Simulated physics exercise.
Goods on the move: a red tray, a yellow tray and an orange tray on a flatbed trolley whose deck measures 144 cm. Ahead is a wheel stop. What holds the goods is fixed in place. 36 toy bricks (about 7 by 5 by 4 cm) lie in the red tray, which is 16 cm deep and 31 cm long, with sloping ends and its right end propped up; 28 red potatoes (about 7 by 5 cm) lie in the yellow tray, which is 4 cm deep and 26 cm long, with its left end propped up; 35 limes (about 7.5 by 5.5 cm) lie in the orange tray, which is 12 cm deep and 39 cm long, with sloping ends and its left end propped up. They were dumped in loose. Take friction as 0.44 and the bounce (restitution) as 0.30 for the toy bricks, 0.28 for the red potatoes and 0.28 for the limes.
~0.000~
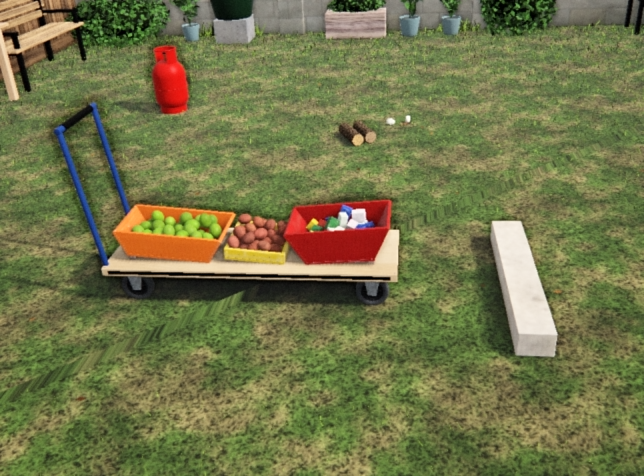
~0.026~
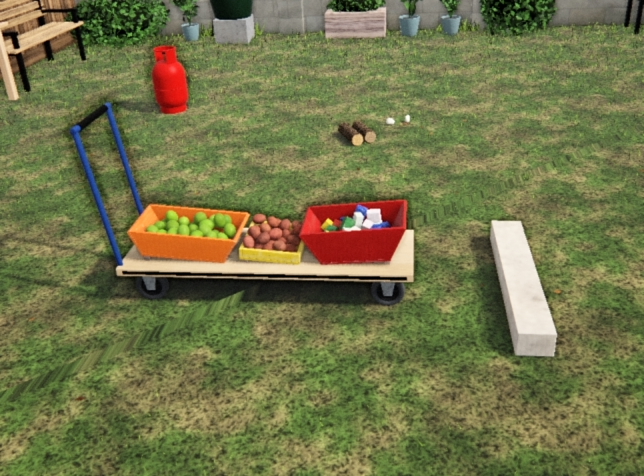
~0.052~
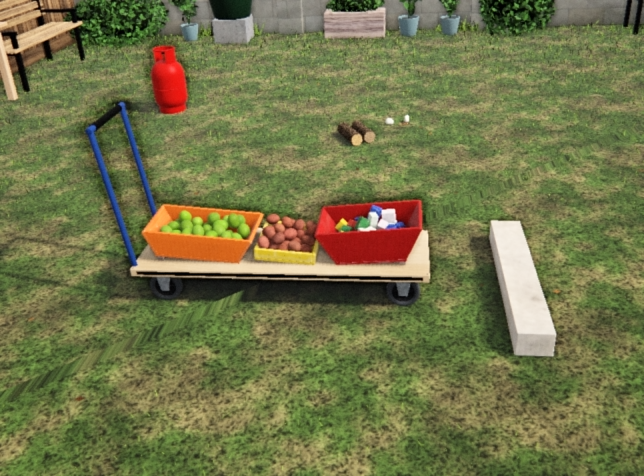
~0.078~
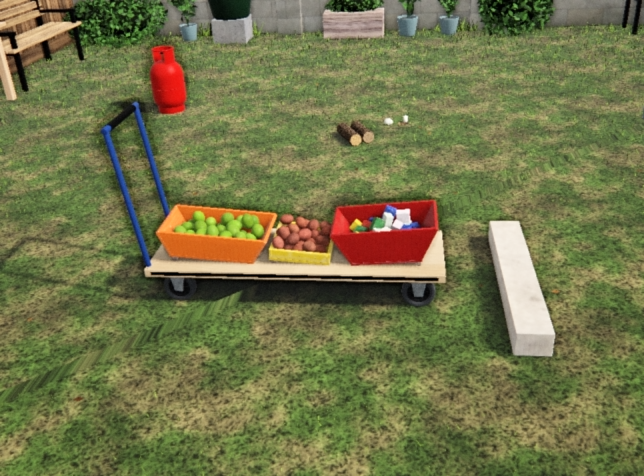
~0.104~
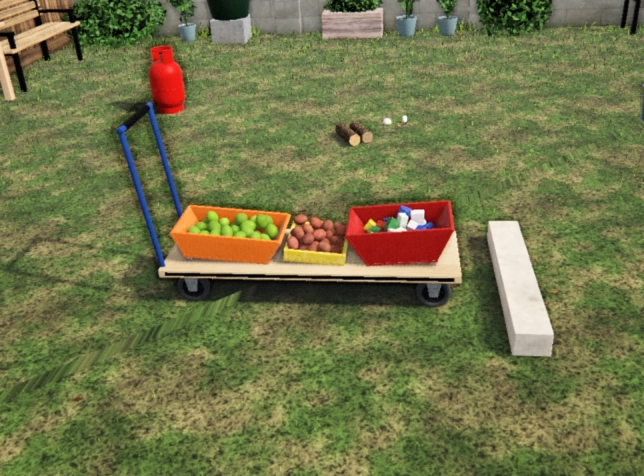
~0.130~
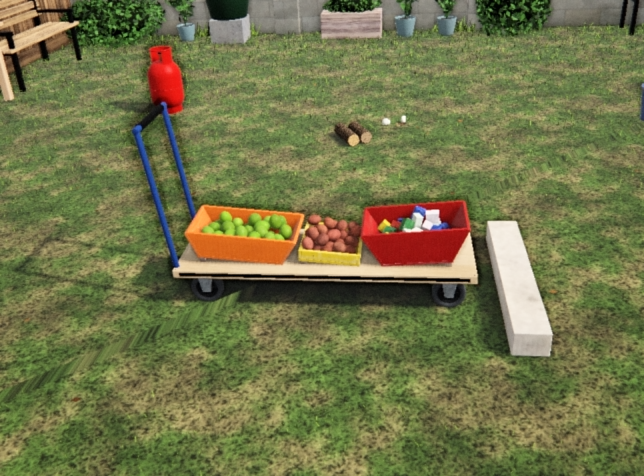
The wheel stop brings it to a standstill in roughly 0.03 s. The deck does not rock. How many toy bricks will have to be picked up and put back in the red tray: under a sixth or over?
It sheds under a sixth of them.
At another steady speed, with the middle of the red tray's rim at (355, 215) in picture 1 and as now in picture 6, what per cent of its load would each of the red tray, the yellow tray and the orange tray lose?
Then red tray 0, yellow tray 30, orange tray 20 per cent.
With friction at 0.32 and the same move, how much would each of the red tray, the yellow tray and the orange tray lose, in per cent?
Then red tray 10, yellow tray 30, orange tray 30 per cent.
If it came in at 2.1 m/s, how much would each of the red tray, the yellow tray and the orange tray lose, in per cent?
In that case red tray 0, yellow tray 30, orange tray 10 per cent.
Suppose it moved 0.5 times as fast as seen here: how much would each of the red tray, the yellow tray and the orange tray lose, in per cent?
Then red tray 0, yellow tray 20, orange tray 0 per cent.
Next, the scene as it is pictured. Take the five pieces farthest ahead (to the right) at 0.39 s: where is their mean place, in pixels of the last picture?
Around (494, 215).
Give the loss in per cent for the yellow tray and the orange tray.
About: Yellow tray 35, orange tray 30 per cent.
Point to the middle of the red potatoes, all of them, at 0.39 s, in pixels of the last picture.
At about (381, 234).
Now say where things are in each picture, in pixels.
In the first picture (places track the rim corner closest to us here; the camera pans a little), red tray (387, 228); yellow tray (282, 254); 55 cm to go; all still inside.
Red tray (403, 228); yellow tray (297, 254); 47 cm to go, in the second picture.
Red tray (420, 228); yellow tray (312, 254); 40 cm to go, in the third picture.
Red tray (436, 228); yellow tray (327, 254); 32 cm to go, in the fourth picture.
Red tray (452, 228); yellow tray (342, 255); 24 cm to go, in the fifth picture.
Red tray (468, 229); yellow tray (357, 255); 17 cm to go; all still inside, in the sixth picture.
After 0.17 s, the wheels strike.
After 0.27 s, the red tray has all 36, the yellow tray is down by 2 of 28 and the orange tray is down by 1 of 35.
After 0.39 s, the red tray is down by 1 of 36, the yellow tray is down by 9 of 28 and the orange tray is down by 8 of 35.
After 0.62 s, the red tray is down by 1 of 36, the yellow tray is down by 9 of 28 and the orange tray is down by 11 of 35.
When it is over (at 1.13 s), the red tray is down by 1 of 36, the yellow tray is down by 10 of 28 and the orange tray is down by 11 of 35. Asked share, 1 of 36, 3 per cent.
